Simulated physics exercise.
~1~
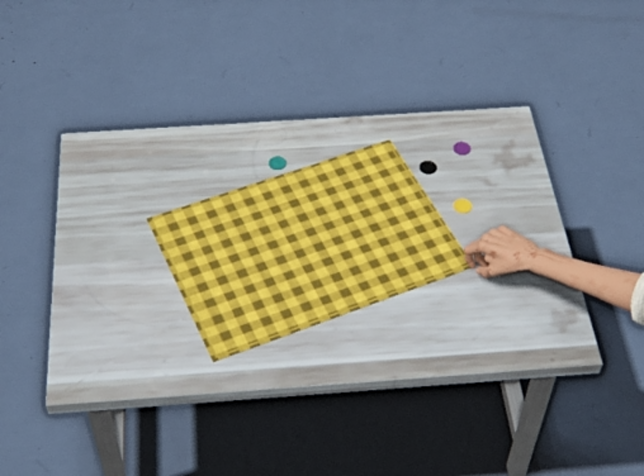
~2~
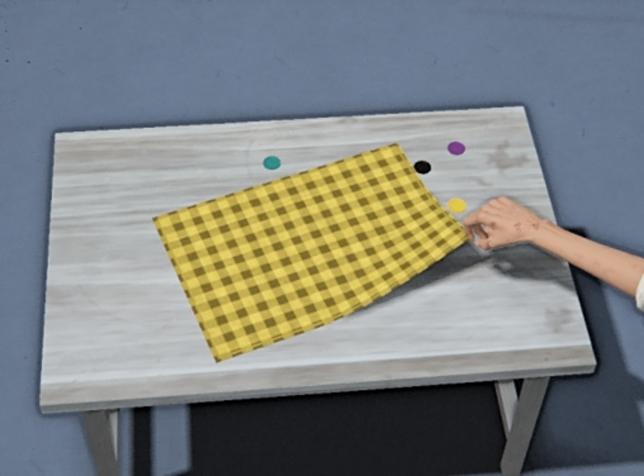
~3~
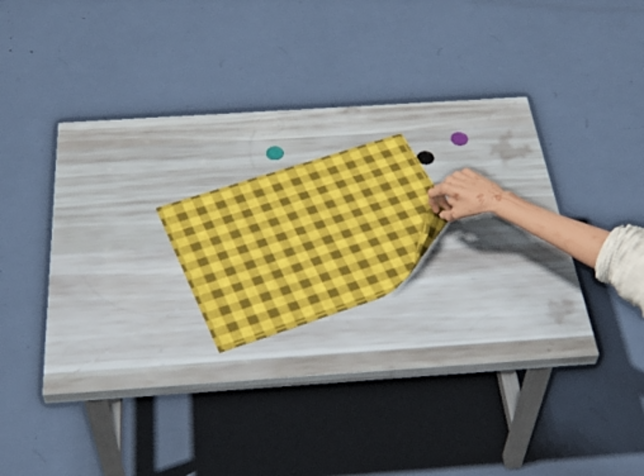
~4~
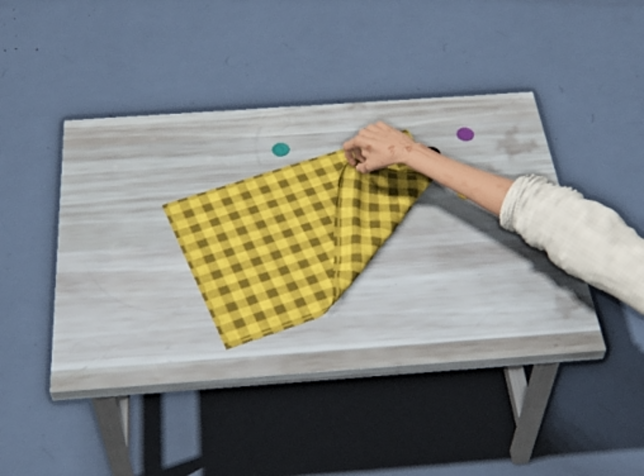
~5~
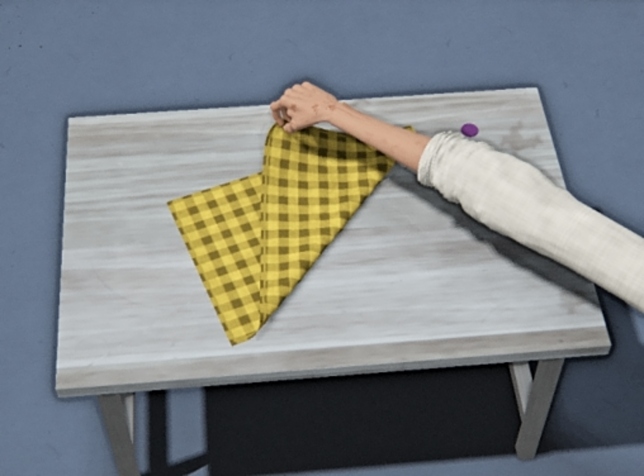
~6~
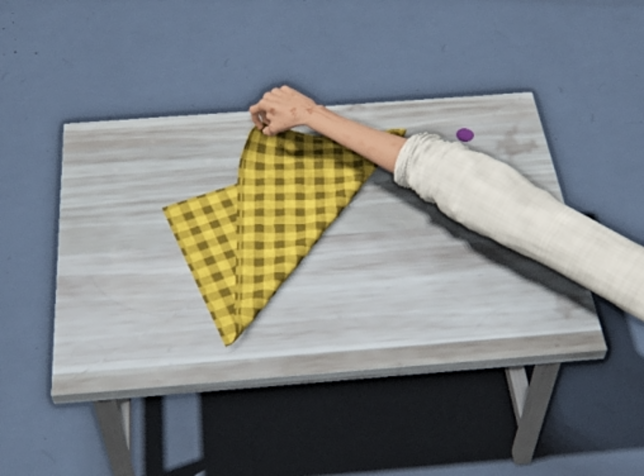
A hand lifts a checked yellow cloth's right corner and folds it leftward over a teal disc.
